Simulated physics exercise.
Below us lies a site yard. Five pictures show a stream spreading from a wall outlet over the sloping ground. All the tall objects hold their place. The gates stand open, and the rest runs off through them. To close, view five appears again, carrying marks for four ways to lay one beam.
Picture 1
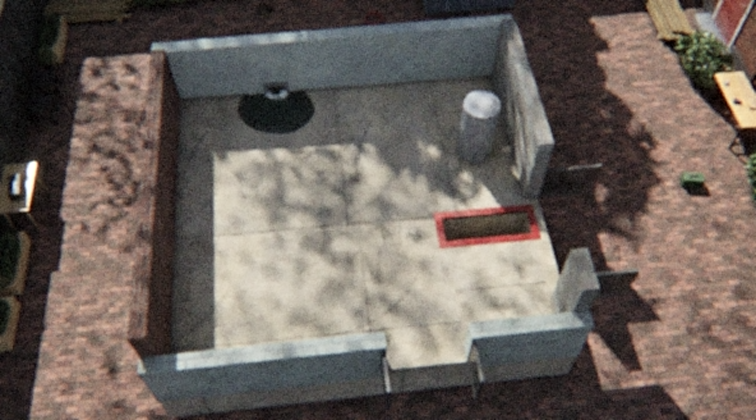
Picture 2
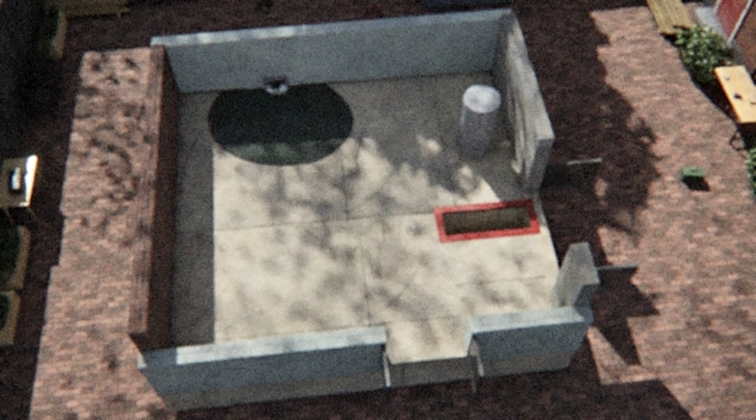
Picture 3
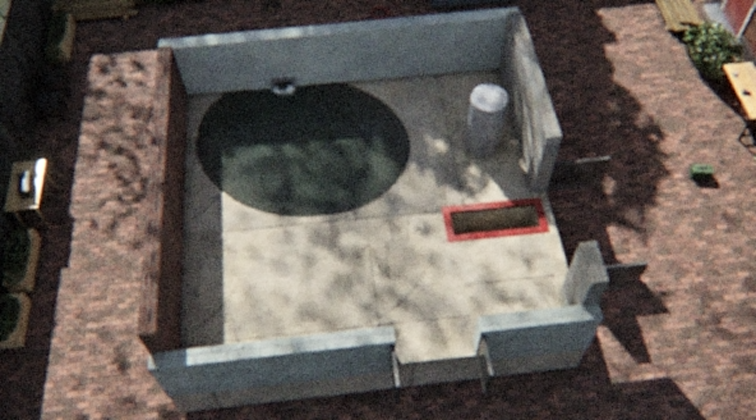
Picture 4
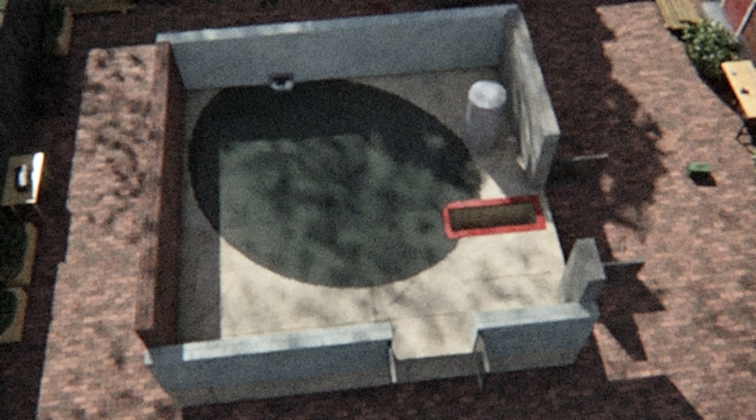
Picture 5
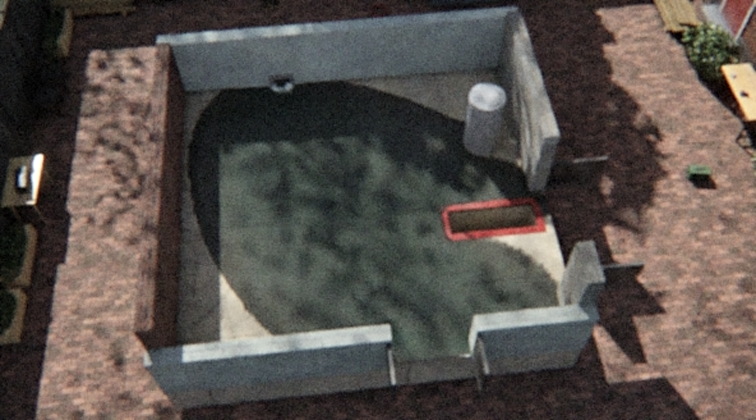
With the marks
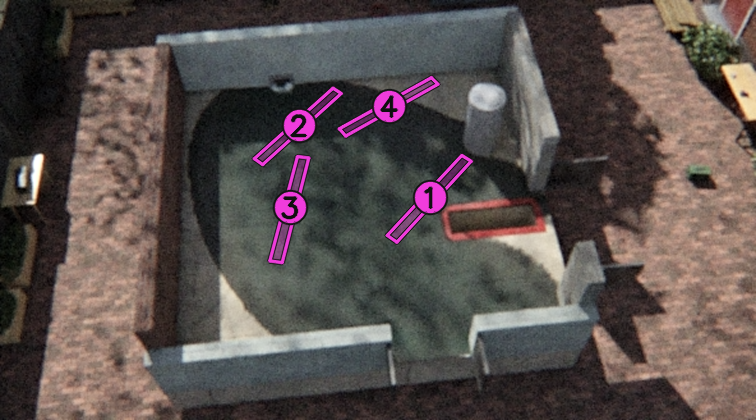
Dark water spreads from the back wall across the walled yard and reaches the red-edged drain.
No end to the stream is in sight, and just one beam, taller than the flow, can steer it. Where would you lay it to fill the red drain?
3 works best here.
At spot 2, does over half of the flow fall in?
No, it does not.
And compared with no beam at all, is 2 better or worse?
Spot 2 is worse.
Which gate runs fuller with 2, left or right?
The right gate.
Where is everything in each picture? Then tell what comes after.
Outfall at (277, 88); red drain at (487, 226); open gate at (424, 351); open gate at (537, 247); 3 % of the ground under water, visible out to (268, 128); red drain still dry, in the first picture.
In the second picture, 12 % of the ground under water, visible out to (294, 161); red drain still dry.
In the third picture, 26 % of the ground under water, visible out to (334, 211); red drain still dry.
In the fourth picture, 49 % of the ground under water, visible out to (445, 251); red drain still dry.
In the fifth picture, 71 % of the ground under water, visible out to (535, 285); red drain taking water.
In magenta, 1 from (392, 238) to (466, 158); 2 from (258, 161) to (337, 90); 3 from (276, 261) to (303, 157); 4 from (342, 132) to (434, 80).
With 1, about 19 % of the stream goes into the red drain, about 81 % out by the gates.
With 2, about 20 % of the stream goes into the red drain, about 80 % out by the gates.
With 3, about 33 % of the stream goes into the red drain, about 67 % out by the gates.
With 4, about 23 % of the stream goes into the red drain, about 77 % out by the gates.
